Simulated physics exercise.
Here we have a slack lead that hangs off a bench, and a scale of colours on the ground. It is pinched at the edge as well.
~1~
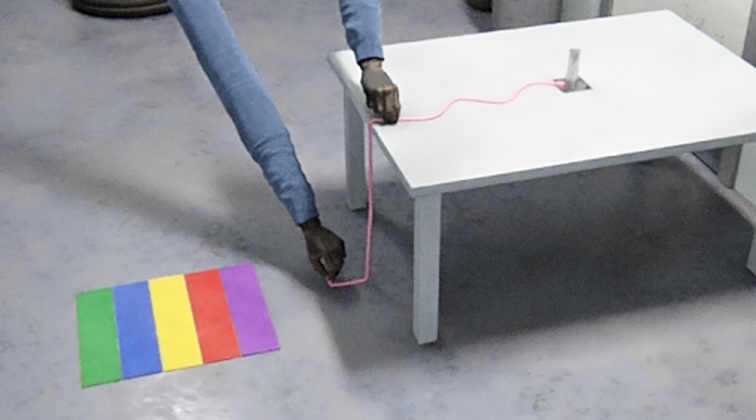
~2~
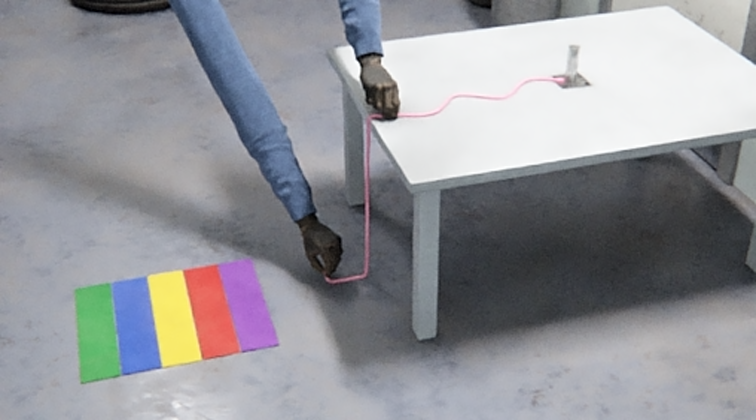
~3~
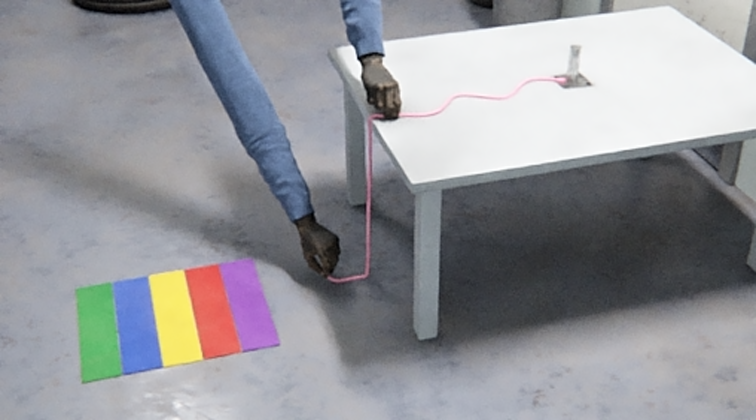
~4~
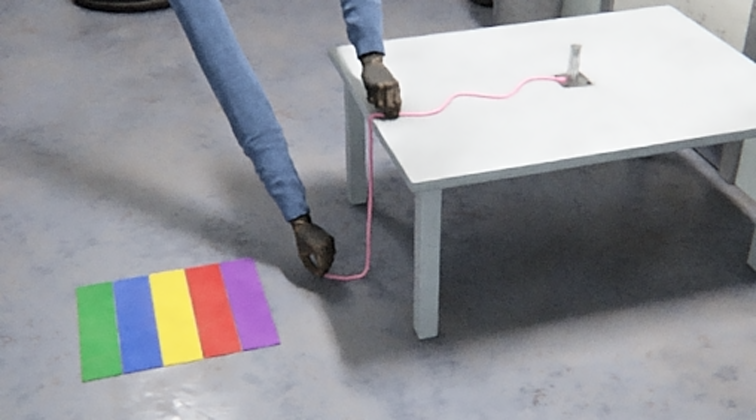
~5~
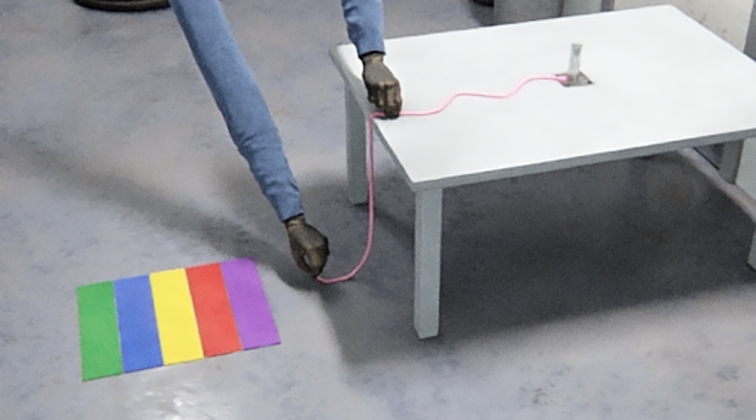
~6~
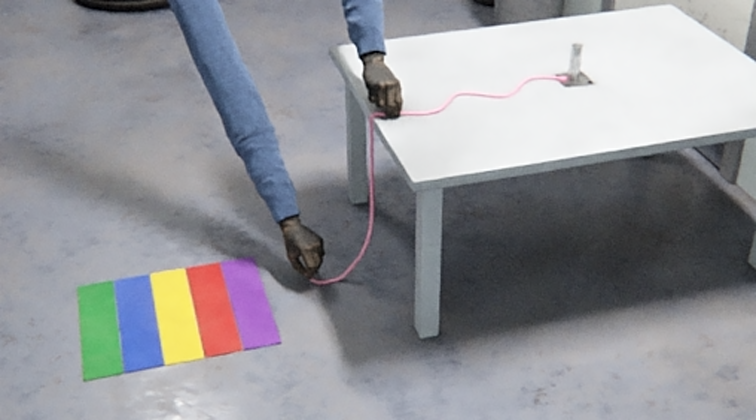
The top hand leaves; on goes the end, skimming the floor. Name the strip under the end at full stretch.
The end stops over the yellow strip.
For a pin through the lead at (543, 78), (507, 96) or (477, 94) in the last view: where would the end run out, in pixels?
In that order: (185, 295), (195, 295) and (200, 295).
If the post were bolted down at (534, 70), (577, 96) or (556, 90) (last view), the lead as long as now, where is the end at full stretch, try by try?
The places are (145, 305), (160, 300) and (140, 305).
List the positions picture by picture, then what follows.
In the first picture, end (328, 276); purple (257, 335); red (219, 342); yellow (180, 350); blue (140, 357); green (100, 365).
In the second picture, end (325, 272); lead through (528, 80) (478, 97) (431, 114) (369, 133) (367, 200) (367, 261).
In the third picture, end (323, 273).
In the fourth picture, end (318, 273); lead through (529, 80) (480, 96) (432, 113) (371, 132) (370, 199) (368, 260).
In the fifth picture, end (312, 273).
In the sixth picture, end (307, 274); lead through (530, 79) (481, 95) (434, 112) (372, 132) (372, 198) (358, 259).
Soon after, end near (230, 288); over purple.
Then, end near (196, 294); over red.
At full stretch, end near (176, 297); over yellow. It gets as far as the yellow strip.
